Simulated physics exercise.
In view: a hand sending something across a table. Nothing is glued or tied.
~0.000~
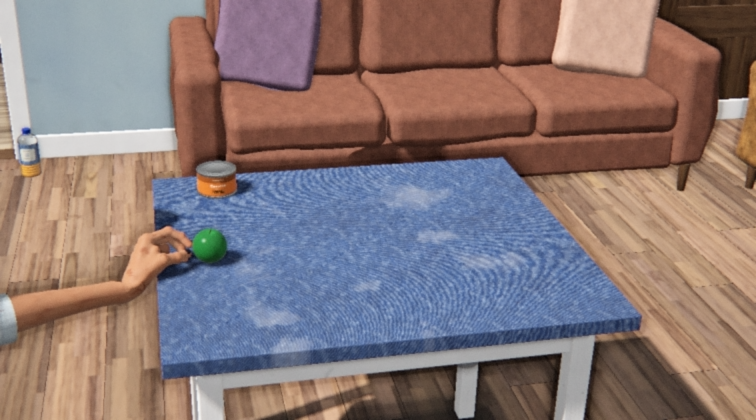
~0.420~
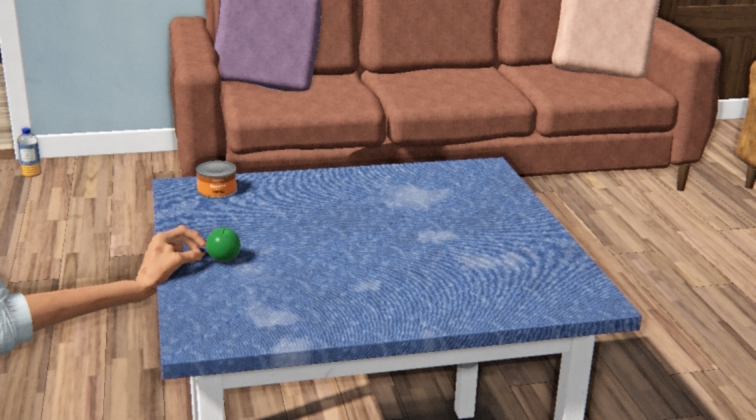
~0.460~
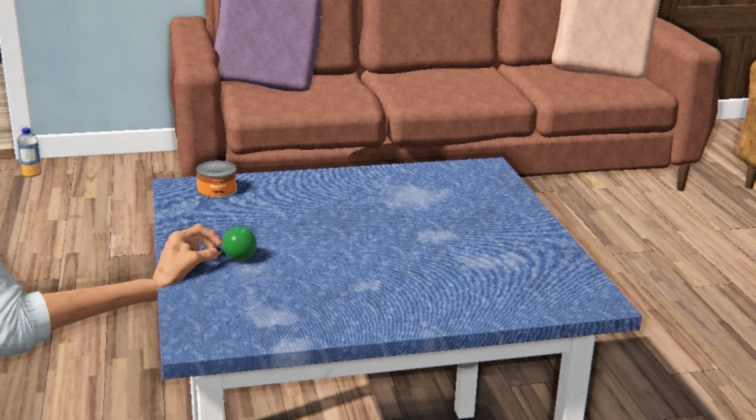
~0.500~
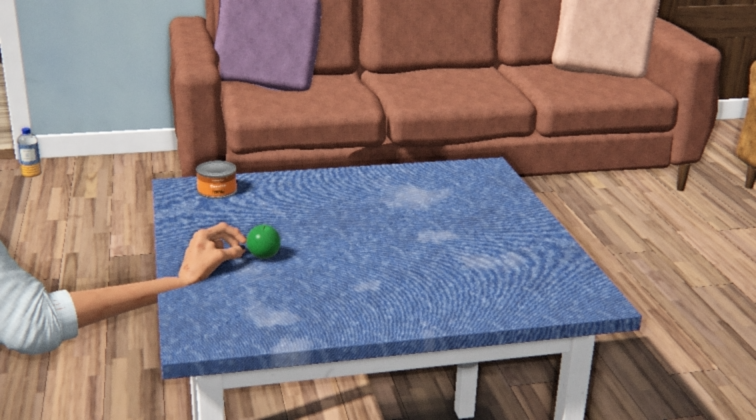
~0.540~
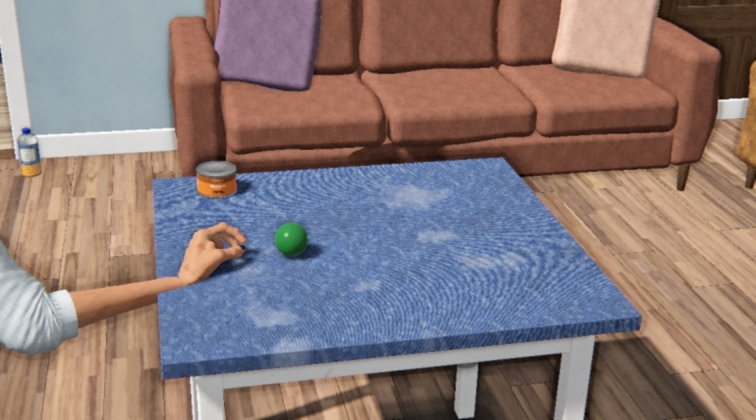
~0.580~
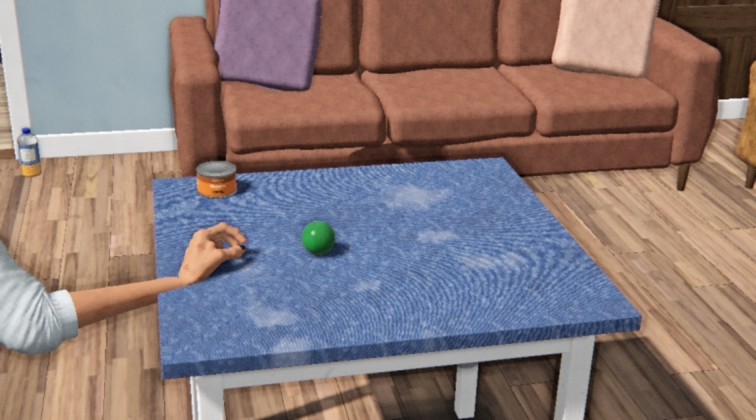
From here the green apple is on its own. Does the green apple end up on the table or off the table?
The green apple drops to the floor.
After 0.88 s, green apple shifted well along near (496, 224).
After 1.28 s, green apple now off the table.
In the end (1.6 s), off the table, green apple.
